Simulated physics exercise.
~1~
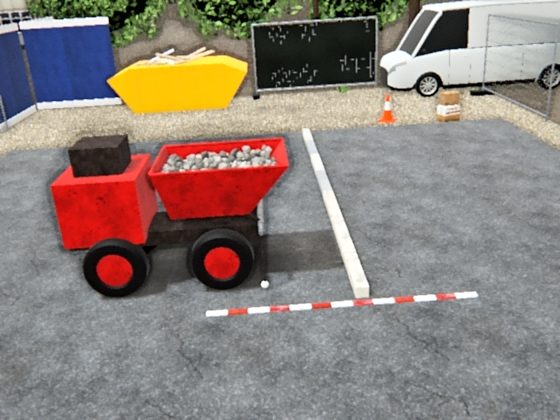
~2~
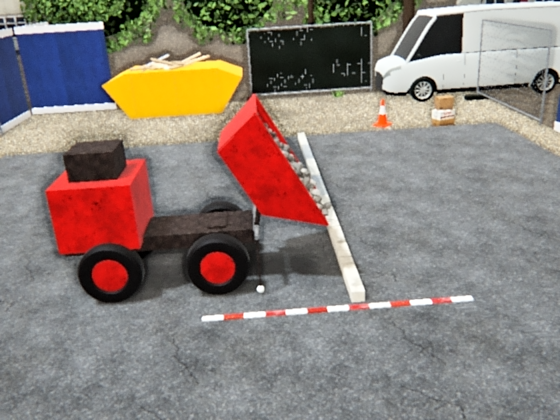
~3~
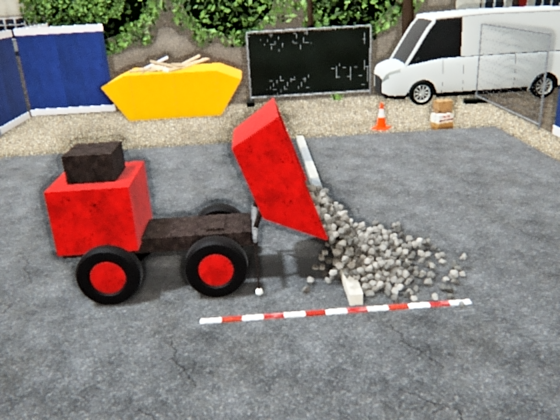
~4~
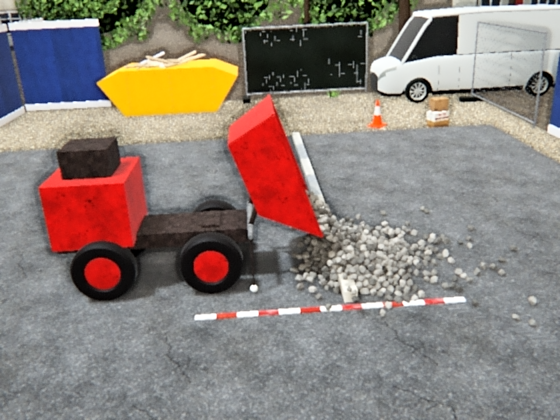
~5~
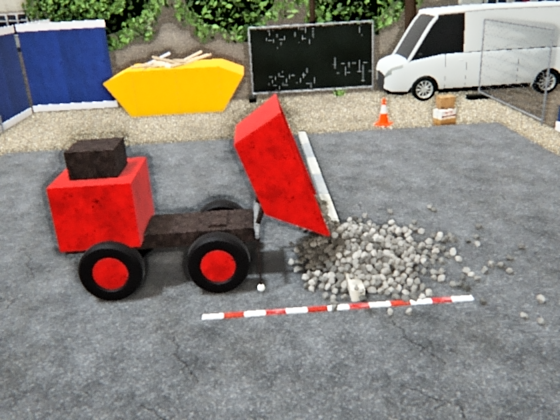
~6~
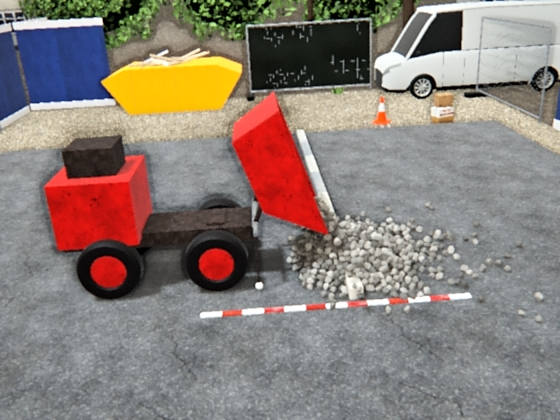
At first, a red dumper stands on grey ground with its skip level and full of grey stones, facing a pale kerb and a red and white striped bar. The skip then tips up steeply toward the right, and the stones gather at its lower lip. Next they pour out, tumbling down around the kerb and spreading to the right. The flow dies away while the skip stays raised, and a few stray stones lie farther off. It ends with a low heap burying the near part of the kerb, more of it beyond the kerb than before it.
